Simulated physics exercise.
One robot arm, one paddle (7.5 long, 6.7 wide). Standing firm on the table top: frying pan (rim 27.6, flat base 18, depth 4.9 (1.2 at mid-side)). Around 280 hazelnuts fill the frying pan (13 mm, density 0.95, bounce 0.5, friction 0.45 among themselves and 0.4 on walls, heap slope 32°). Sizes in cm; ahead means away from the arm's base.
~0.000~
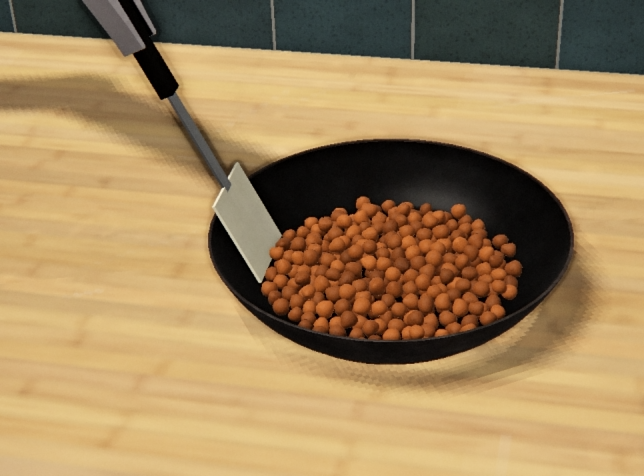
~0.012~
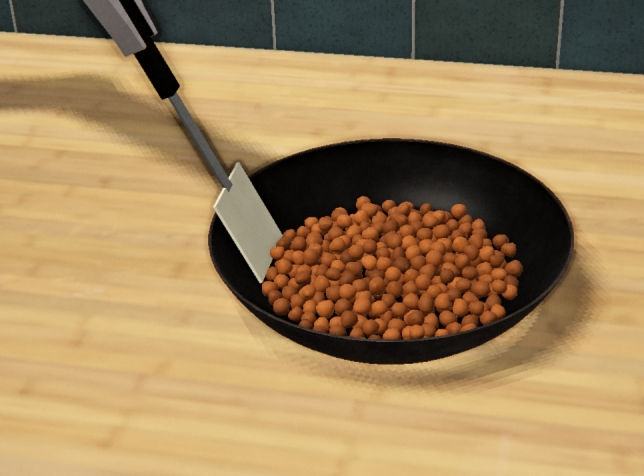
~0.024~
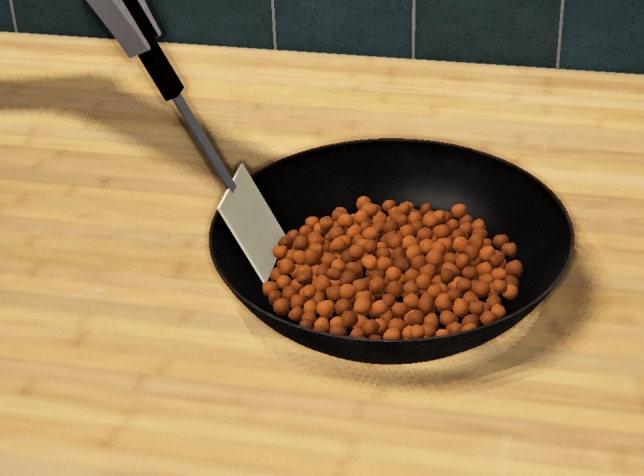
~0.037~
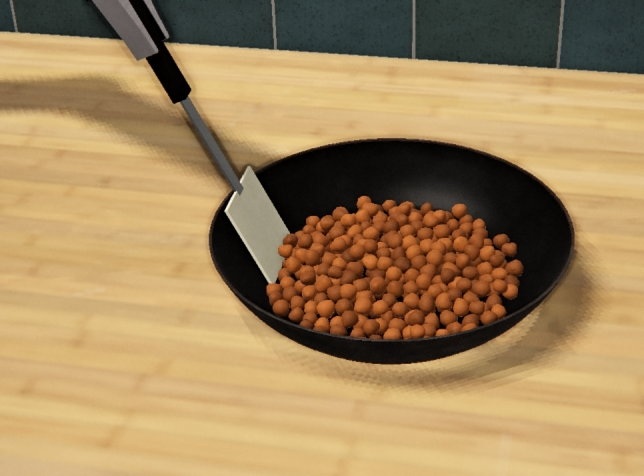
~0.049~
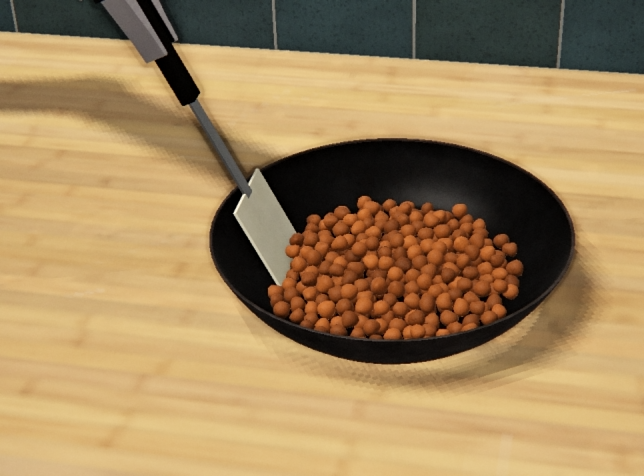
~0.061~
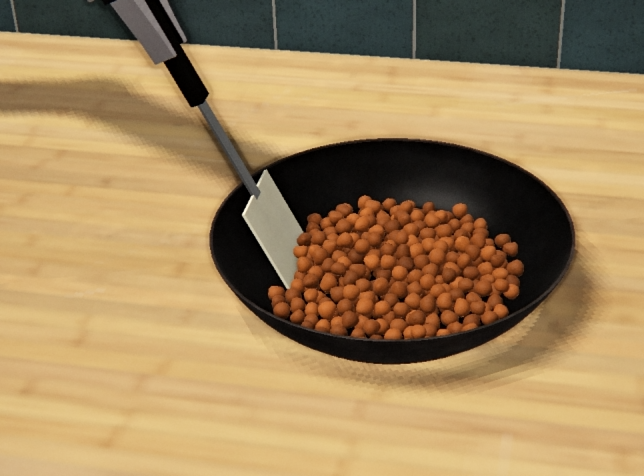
In this clip, a robot arm holds a flat metal paddle at the left side of a black frying pan filled with small brown balls, then moves it slightly to the right, nudging a few of the nearest balls.
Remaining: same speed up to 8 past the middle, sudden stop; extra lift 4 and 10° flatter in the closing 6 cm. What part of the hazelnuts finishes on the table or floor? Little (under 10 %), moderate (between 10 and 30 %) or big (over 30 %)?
A little share, under 10 %, ends on the table or floor.
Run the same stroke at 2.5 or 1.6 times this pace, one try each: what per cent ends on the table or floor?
About 15 and 5 per cent.
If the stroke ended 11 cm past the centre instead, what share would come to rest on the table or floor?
In that case some 10 per cent.
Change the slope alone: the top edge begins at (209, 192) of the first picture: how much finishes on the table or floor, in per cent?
Some 0 per cent.
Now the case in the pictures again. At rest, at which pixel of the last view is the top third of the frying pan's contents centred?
Near (503, 266).
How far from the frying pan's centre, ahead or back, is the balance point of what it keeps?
About 4.0 cm ahead.
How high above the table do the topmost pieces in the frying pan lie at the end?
Some 5.0 cm.
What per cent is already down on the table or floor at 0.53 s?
About 0 per cent.
By 0.17 s, sloping 64°, highest piece 4 above the table; 278 in the frying pan.
By 0.27 s, sloping 61°, highest piece 5 above the table; 278 in the frying pan.
By 0.53 s, sloping 54°, highest piece 5 above the table; 275 in the frying pan, 3 on the table or floor.
By 1.58 s, sloping 54°, highest piece 4 above the table; 275 in the frying pan, 3 on the table or floor.
Final count, 275 in the frying pan, 3 on the table or floor. That is 1 % on the table or floor.
